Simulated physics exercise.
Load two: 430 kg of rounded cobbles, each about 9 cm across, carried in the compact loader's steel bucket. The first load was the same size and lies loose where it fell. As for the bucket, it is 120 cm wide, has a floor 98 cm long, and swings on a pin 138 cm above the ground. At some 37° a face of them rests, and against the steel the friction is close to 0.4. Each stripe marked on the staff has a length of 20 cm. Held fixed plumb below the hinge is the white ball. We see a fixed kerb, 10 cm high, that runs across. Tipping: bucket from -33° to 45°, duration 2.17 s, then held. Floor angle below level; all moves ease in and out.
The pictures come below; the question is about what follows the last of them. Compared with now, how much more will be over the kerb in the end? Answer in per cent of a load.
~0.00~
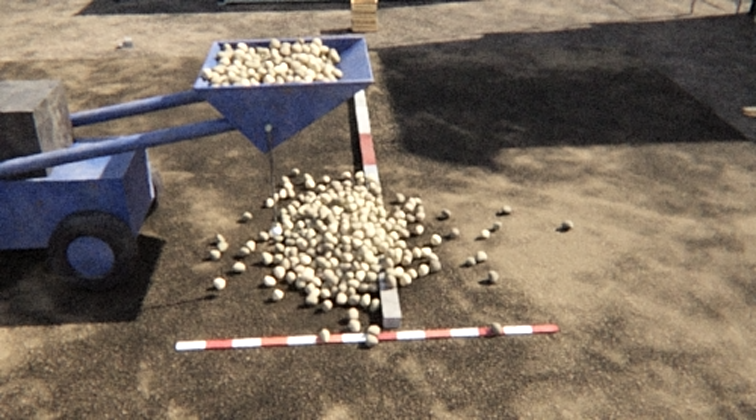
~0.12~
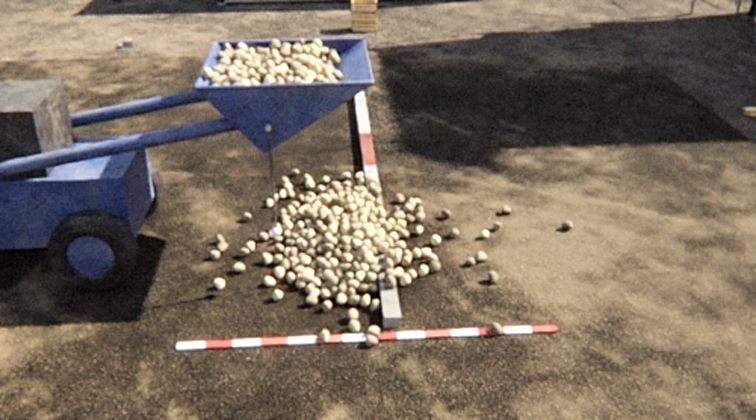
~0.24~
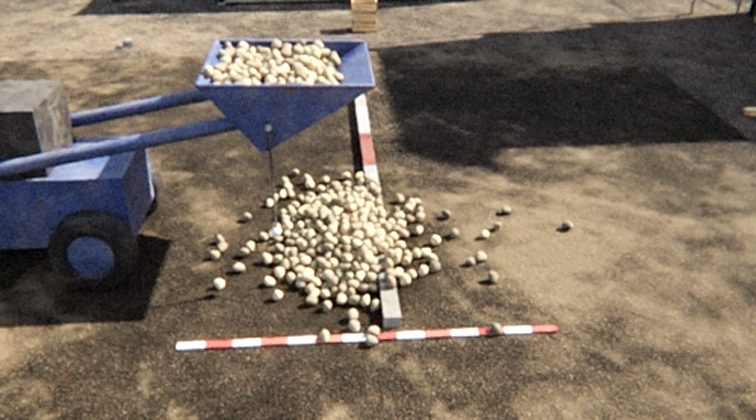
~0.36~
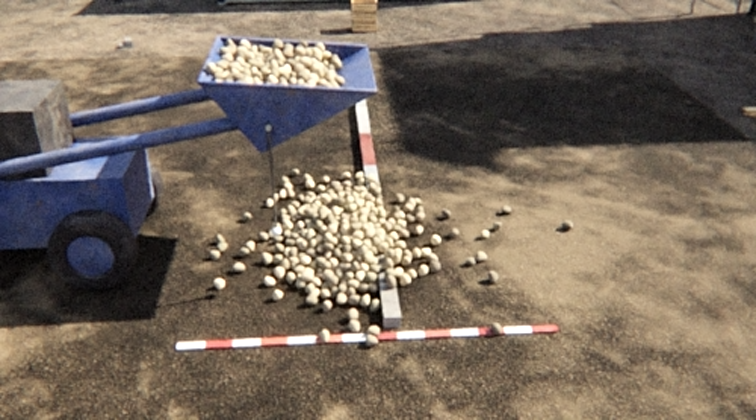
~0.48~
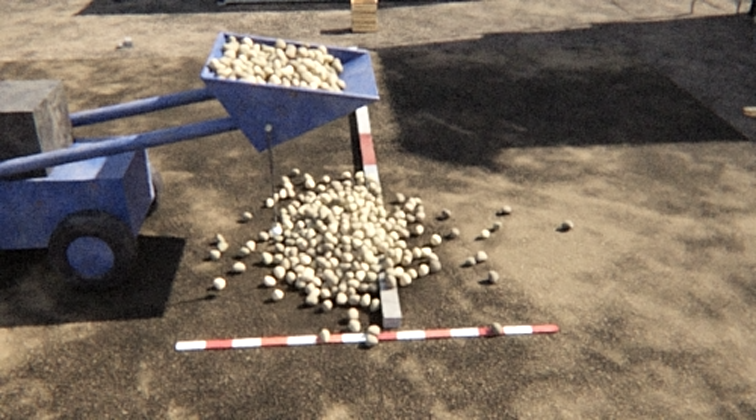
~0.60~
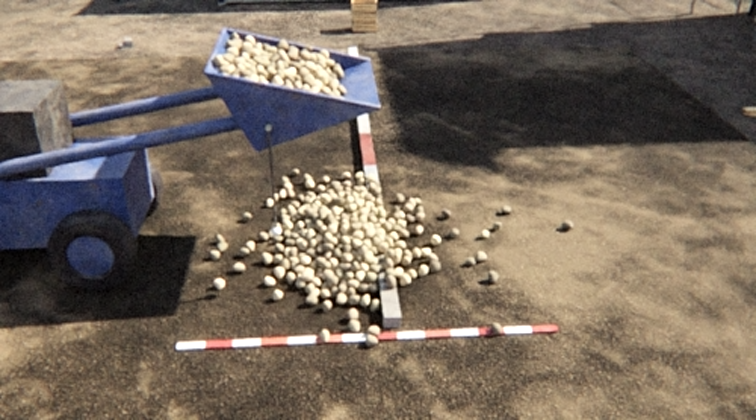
Close to 79 parts in a hundred.
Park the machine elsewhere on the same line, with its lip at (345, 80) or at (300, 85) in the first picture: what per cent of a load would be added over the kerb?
First some 50, then 5 per cent.
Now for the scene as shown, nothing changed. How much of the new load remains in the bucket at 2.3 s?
Close to 5 in a hundred.
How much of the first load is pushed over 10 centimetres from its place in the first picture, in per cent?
10 %.
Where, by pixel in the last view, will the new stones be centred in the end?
In the last view, about pixel (418, 229).
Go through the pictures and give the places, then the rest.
In the first frame, the bucket is at -33°, its lip at (373, 82); the top of the load is at (293, 51). The earlier load is highest near (349, 216), 26 cm above ground level, 91 % on this side of the kerb, 9 % over the kerb.
In the second frame, the bucket is at -32°, its lip at (373, 83); the top of the load is at (285, 52); the stones move at 0.0 m/s on average.
In the third frame, lip at (375, 86), floor tilted -30°, highest stones at (262, 51); the stones move at 0.1 m/s on average.
In the fourth frame, lip at (377, 92), floor tilted -27°, highest stones at (250, 50); the stones move at 0.1 m/s on average.
In the fifth frame, the bucket is at -23°, its lip at (379, 99); the top of the load is at (236, 49); the stones move at 0.2 m/s on average.
In the sixth frame, lip at (380, 108), floor tilted -18°, highest stones at (239, 46); the stones move at 0.2 m/s on average.
After 1.6 s the floor is at 33°; in per cent of one load, 94 in the bucket, 97 on this side of the kerb, 9 over the kerb; the foremost stones are at (500, 250).
After 2.3 s the floor is at 45°; in per cent of one load, 7 in the bucket, 133 on this side of the kerb, 60 over the kerb; the foremost stones are at (503, 235).
After 2.6 s the floor is at 45°; in per cent of one load, 0 in the bucket, 116 on this side of the kerb, 84 over the kerb; the foremost stones are at (538, 228).
After 5.3 s the floor is at 45°; in per cent of one load, 0 in the bucket, 112 on this side of the kerb, 88 over the kerb; the foremost stones are at (586, 223). Net gain over the kerb, 79.
